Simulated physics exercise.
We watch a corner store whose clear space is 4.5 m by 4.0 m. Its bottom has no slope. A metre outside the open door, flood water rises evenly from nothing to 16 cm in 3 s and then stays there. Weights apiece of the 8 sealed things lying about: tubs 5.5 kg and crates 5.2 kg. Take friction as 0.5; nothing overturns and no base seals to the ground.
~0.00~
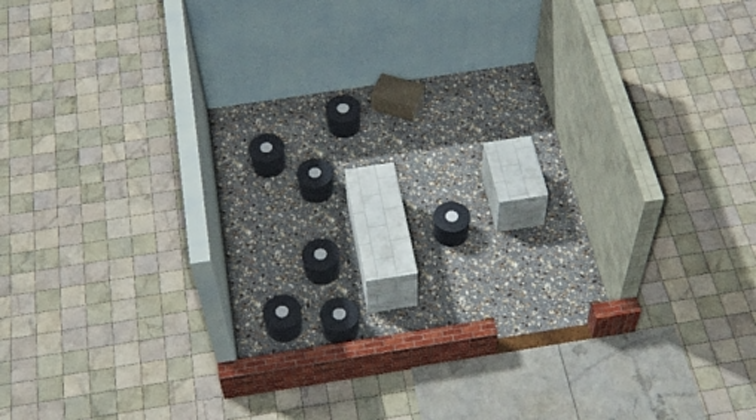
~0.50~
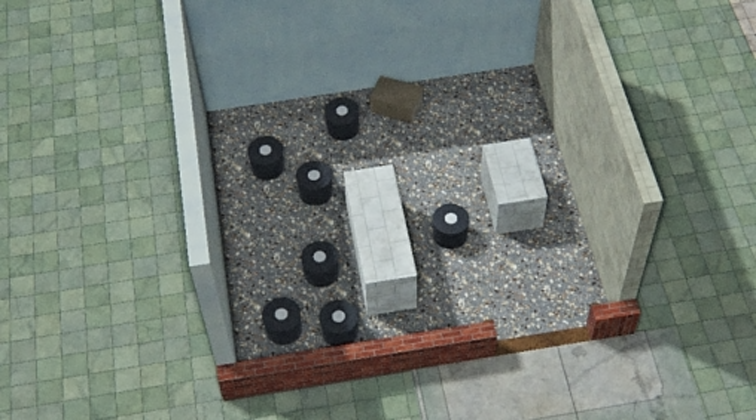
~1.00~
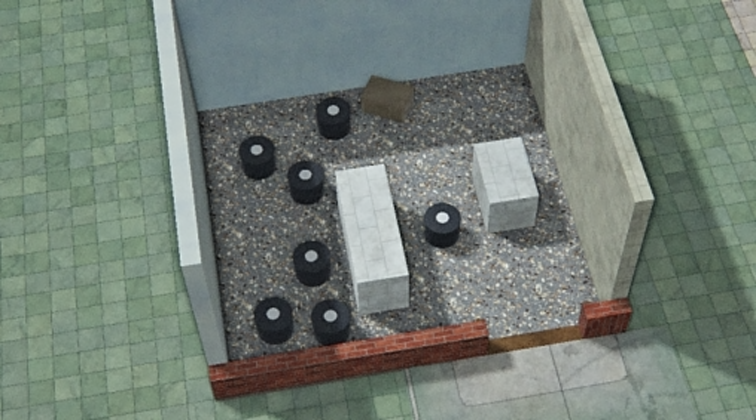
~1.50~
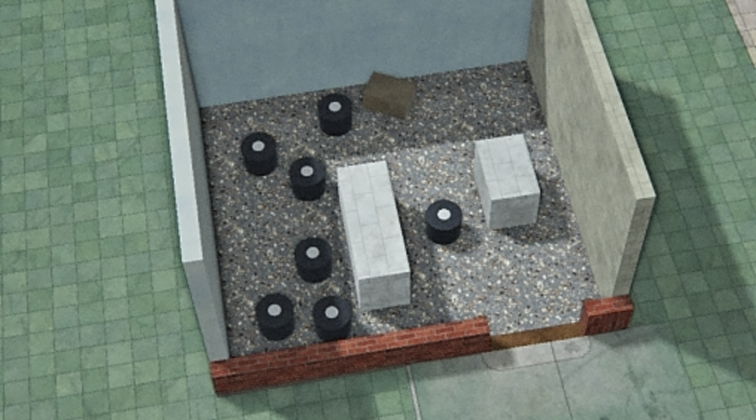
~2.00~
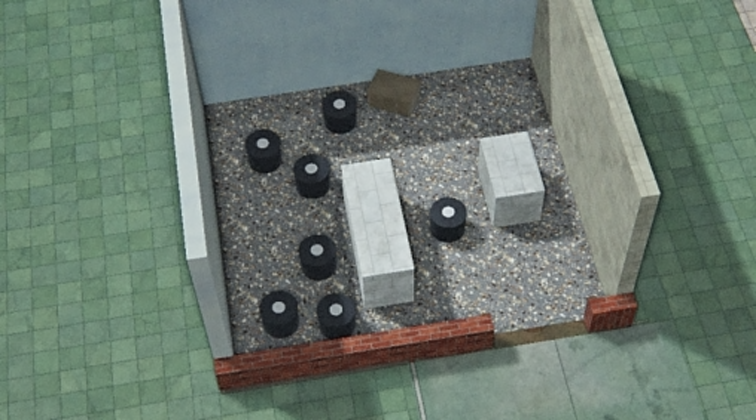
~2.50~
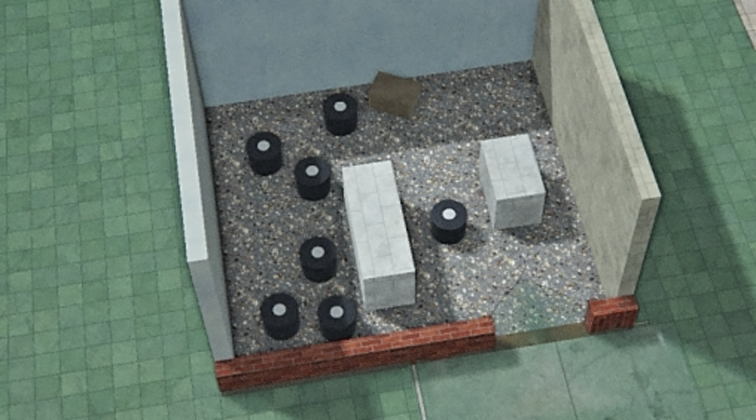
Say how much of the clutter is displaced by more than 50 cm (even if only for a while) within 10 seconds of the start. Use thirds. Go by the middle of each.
That comes to one to two thirds.
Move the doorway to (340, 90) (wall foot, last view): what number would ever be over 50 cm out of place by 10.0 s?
In that case 8 of them.
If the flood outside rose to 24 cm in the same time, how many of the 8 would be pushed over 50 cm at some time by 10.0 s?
Then 4.
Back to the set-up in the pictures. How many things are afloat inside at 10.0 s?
At that moment 3.
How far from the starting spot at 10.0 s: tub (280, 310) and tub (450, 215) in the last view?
In that order: 0 cm, 200 cm.
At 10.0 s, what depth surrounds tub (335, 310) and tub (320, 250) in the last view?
About 1 and 0 cm.
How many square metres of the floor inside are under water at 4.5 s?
Roughly 5.0 m2.
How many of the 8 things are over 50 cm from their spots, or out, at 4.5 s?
0 of them.
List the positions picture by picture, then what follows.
The first frame shows a tub at (320, 254), on the bottom; a crate at (398, 90) rests on the ground; 0.0 m2 under water; 0 of 8 have shifted.
The second frame shows a tub at (320, 257) rests on the ground; a crate at (396, 92), on the bottom; water covers 0.0 m2; 0 of 8 have shifted.
The third frame shows a tub at (311, 256) rests on the ground; a crate at (388, 92), on the bottom; water covers 0.0 m2; 0 of 8 have shifted.
The fourth frame shows a tub at (313, 253) rests on the ground; a crate at (389, 88) rests on the ground; water covers 0.0 m2; 0 of 8 have shifted.
The fifth frame shows a tub at (317, 250) rests on the ground; a crate at (394, 86) rests on the ground; water covers 0.0 m2; 0 of 8 have shifted.
The sixth frame shows a tub at (318, 252) rests on the ground; a crate at (395, 88), on the bottom; 0.5 m2 under water; 0 of 8 have shifted.
After 3.5 s 0 of 8 are over 50 cm from their spots; 0 afloat.
After 4.5 s 0 of 8 are over 50 cm from their spots; 0 afloat.
After 7.0 s 1 of 8 are over 50 cm from their spots; 2 afloat.
After 10.0 s 3 of 8 are over 50 cm from their spots, and 3 have been at some point; 3 afloat.
